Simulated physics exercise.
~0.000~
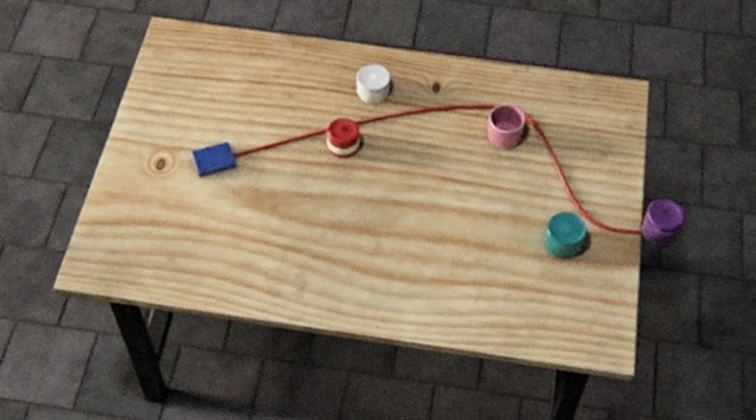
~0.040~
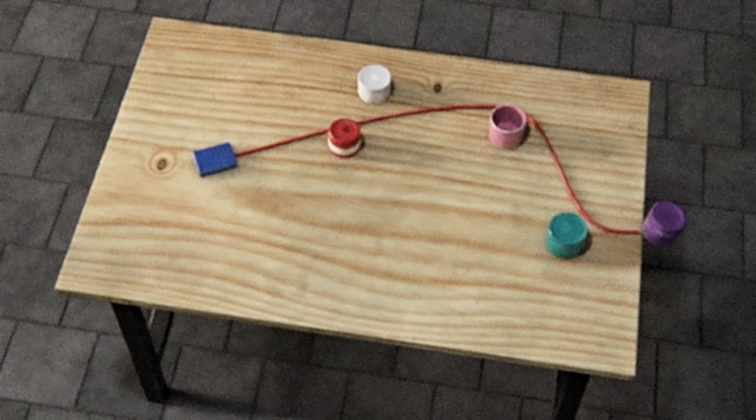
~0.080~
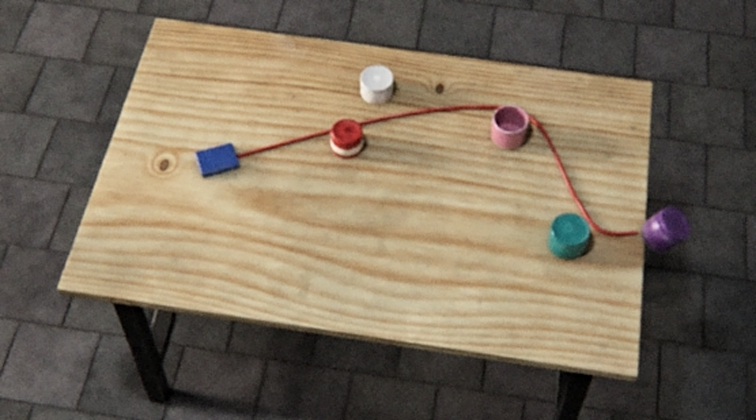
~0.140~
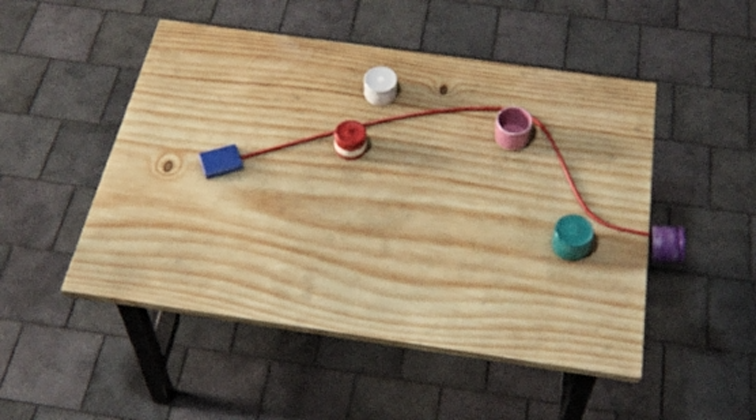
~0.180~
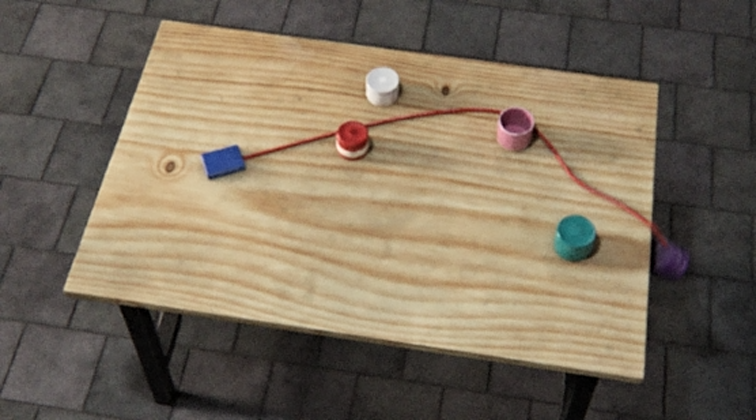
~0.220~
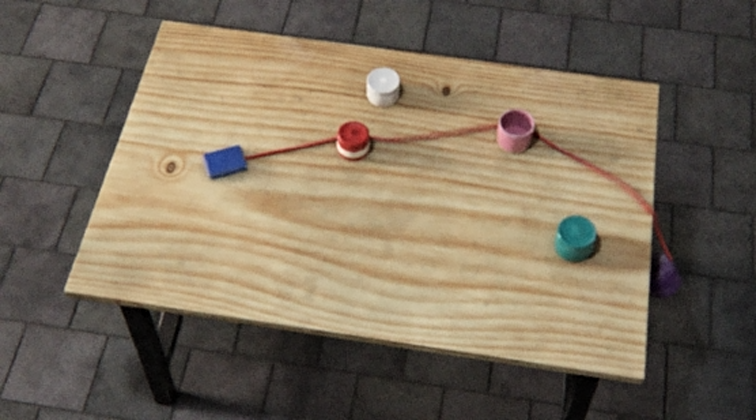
A purple speaker tied to a red cable dropped past the right end of a wooden table, drawing the cable straighter past a pink mug, while the blue phone at its other end barely moved.
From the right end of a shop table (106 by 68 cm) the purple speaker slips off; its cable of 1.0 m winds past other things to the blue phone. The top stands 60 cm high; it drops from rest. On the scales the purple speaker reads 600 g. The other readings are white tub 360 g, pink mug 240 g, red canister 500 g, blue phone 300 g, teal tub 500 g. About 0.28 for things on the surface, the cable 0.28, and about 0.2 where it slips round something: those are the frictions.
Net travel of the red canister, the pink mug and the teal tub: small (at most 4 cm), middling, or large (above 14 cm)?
Red canister - middling, pink mug - large, teal tub - small.
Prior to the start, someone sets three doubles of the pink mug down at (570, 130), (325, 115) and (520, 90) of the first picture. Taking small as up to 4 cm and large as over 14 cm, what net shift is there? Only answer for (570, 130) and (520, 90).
Going in order, I'd call it a short shift for the first and a short shift for the second.
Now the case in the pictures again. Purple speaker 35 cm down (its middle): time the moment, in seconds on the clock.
At about 0.38 s.
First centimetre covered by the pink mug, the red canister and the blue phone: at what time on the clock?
Pink mug 0.24 s, red canister 0.44 s, blue phone 0.24 s.
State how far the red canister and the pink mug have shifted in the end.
Roughly: Red canister 10 cm, pink mug 25 cm.
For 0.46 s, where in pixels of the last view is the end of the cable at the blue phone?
(356, 138) or thereabouts.
By 0.5 s, the cable's tail end at (356, 138); pink mug 20 cm off its start, red canister 3 cm off its start, blue phone 23 cm off its start.
By 0.7 s, the cable's tail end at (513, 126); pink mug 27 cm off its start, red canister 9 cm off its start, blue phone 57 cm off its start.
By 1.0 s, the cable's tail end at (601, 116); pink mug 27 cm off its start at (503, 237), red canister 9 cm off its start at (396, 148), blue phone 74 cm off its start at (587, 101).
By 1.2 s, the cable's tail end at (619, 115); pink mug 27 cm off its start, red canister 9 cm off its start, blue phone 77 cm off its start.
By 2.4 s, the cable's tail end at (619, 115); pink mug 27 cm off its start at (503, 237), red canister 9 cm off its start at (396, 148), teal tub 0 cm off its start at (577, 231), blue phone 77 cm off its start at (603, 100).
